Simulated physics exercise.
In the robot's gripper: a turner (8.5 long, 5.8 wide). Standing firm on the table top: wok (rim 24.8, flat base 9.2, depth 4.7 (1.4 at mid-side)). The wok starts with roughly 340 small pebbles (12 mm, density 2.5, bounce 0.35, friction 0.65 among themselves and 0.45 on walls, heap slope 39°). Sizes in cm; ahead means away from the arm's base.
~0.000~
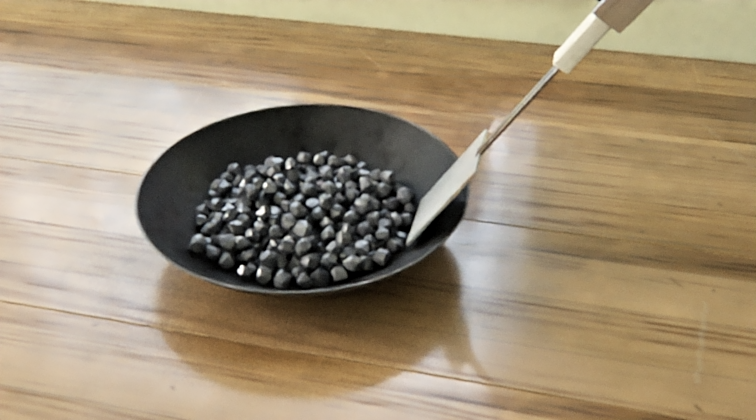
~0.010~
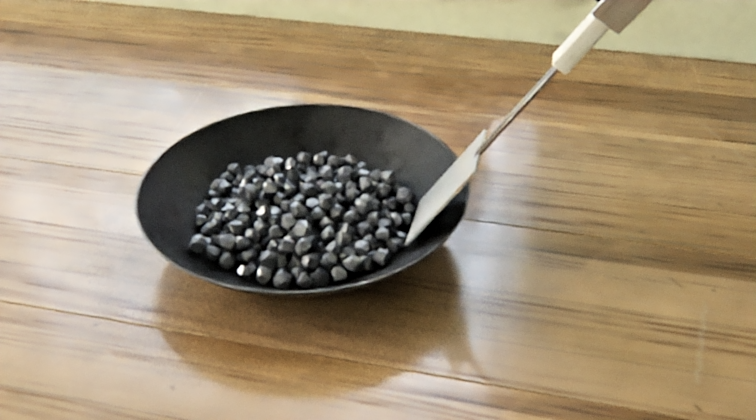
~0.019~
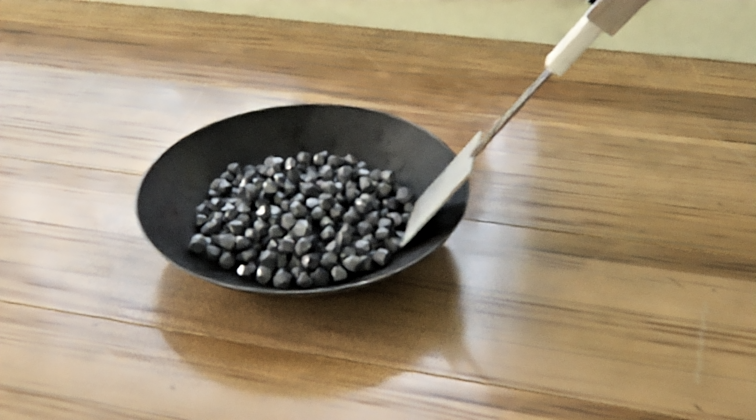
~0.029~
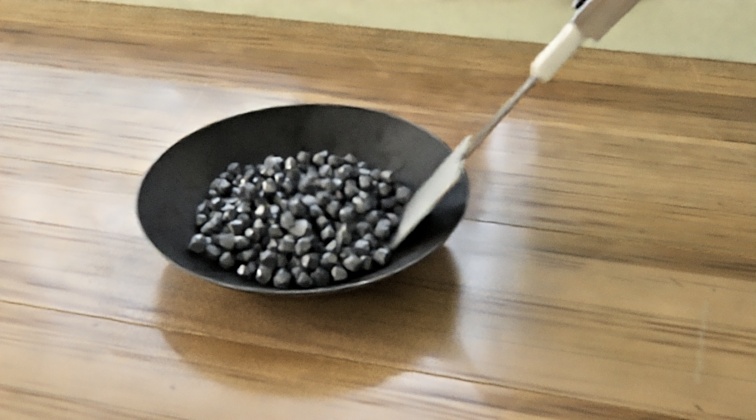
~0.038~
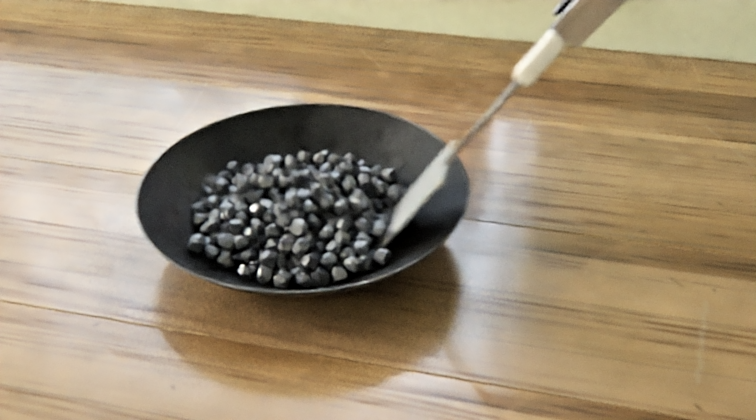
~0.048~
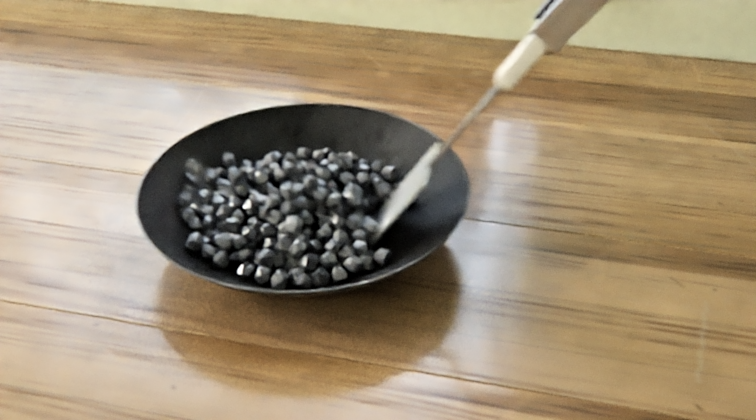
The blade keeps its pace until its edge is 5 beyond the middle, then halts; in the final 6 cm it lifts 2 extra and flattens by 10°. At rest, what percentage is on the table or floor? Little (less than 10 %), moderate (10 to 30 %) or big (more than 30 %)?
A moderate share, 10 to 30 %, ends on the table or floor.
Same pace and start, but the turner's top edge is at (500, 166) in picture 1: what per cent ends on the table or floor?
About 15 per cent.
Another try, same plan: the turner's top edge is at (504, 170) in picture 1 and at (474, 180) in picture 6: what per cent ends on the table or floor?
About 10 per cent.
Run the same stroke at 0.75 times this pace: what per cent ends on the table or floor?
About 15 per cent.
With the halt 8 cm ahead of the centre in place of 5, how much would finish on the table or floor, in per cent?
It would be near 40 per cent.
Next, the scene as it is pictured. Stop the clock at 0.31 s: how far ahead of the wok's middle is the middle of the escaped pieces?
Roughly 18 cm.
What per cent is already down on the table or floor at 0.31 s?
About 10 per cent.
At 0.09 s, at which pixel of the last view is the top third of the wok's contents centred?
At about (241, 177).
After 0.07 s, sloping 57°, highest piece 7 above the table; 343 in the wok, 1 on the blade or in flight.
After 0.09 s, sloping 54°, highest piece 9 above the table; 337 in the wok, 7 on the blade or in flight.
After 0.31 s, sloping 47°, highest piece 8 above the table; 294 in the wok, 42 on the table or floor, 8 on the blade or in flight.
After 1.36 s, sloping 47°, highest piece 6 above the table; 293 in the wok, 51 on the table or floor.
In the end, 293 in the wok, 51 on the table or floor. That is 15 % on the table or floor.
